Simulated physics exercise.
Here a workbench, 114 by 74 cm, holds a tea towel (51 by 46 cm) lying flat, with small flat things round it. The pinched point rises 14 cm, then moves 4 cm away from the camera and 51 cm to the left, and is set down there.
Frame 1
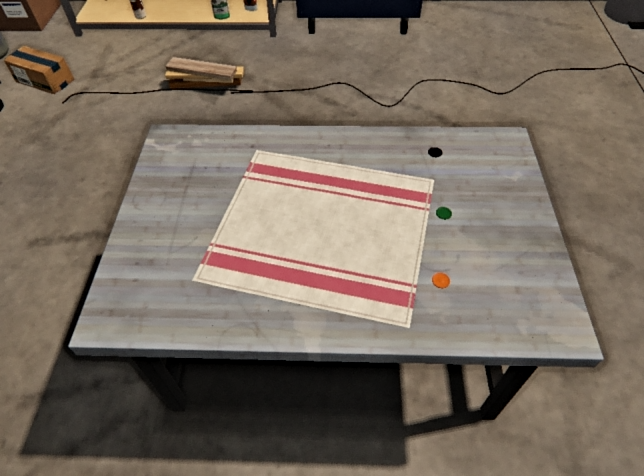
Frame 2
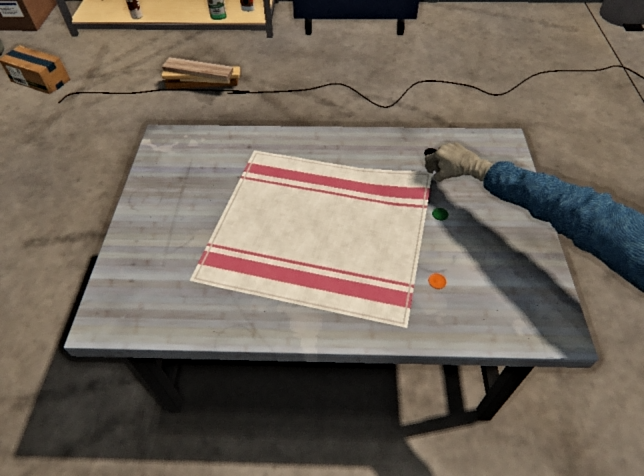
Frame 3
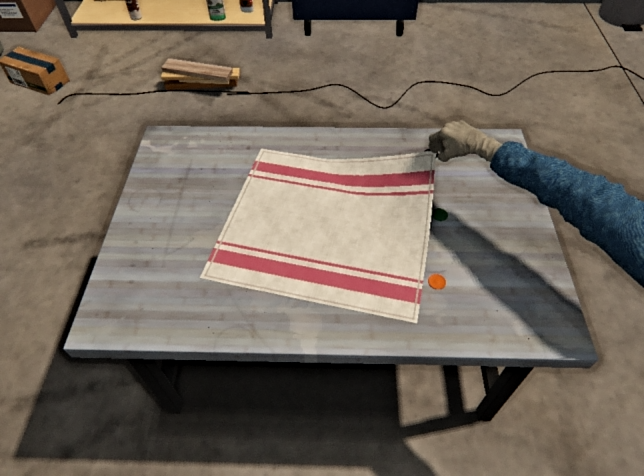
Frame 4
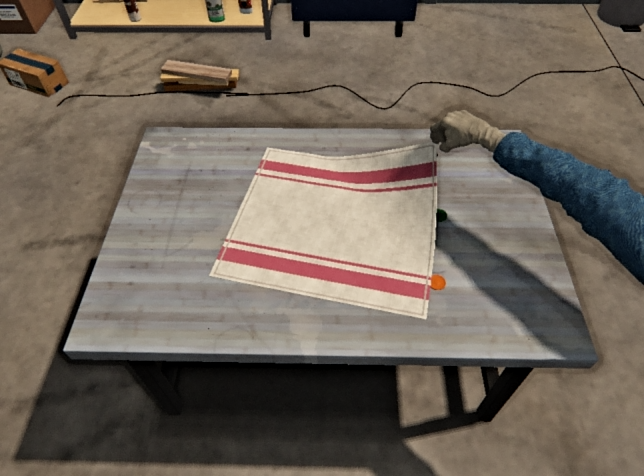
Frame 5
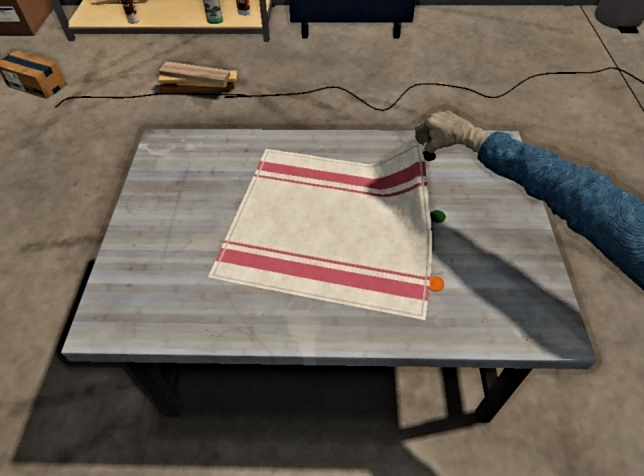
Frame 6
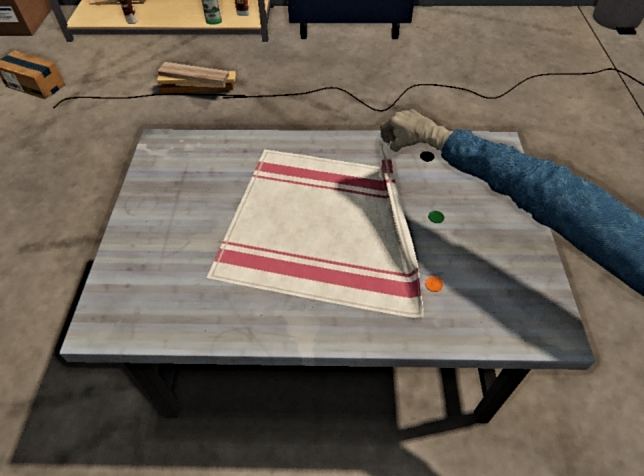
A gloved hand lifts the tea towel's far right corner and draws it left.
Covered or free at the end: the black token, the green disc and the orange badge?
Result: Black token stays uncovered, green disc stays uncovered, orange badge still shows.
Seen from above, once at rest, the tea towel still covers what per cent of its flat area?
45 %.
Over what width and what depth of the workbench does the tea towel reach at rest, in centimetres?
26 by 50 cm.
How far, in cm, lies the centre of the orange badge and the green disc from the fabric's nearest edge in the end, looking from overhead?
I'd put the first at about 29 cm and the second at about 37 cm.
Next, 65 % of it is down, spanning 37 by 53 cm, above no small thing.
Then, 50 % of it is down, spanning 28 by 51 cm, above no small thing.
After that, 50 % of it is down, spanning 27 by 50 cm, above no small thing.
Later, 50 % of it is down, spanning 27 by 50 cm, above no small thing.
At the end, 55 % of it is down, spanning 27 by 50 cm, above no small thing.
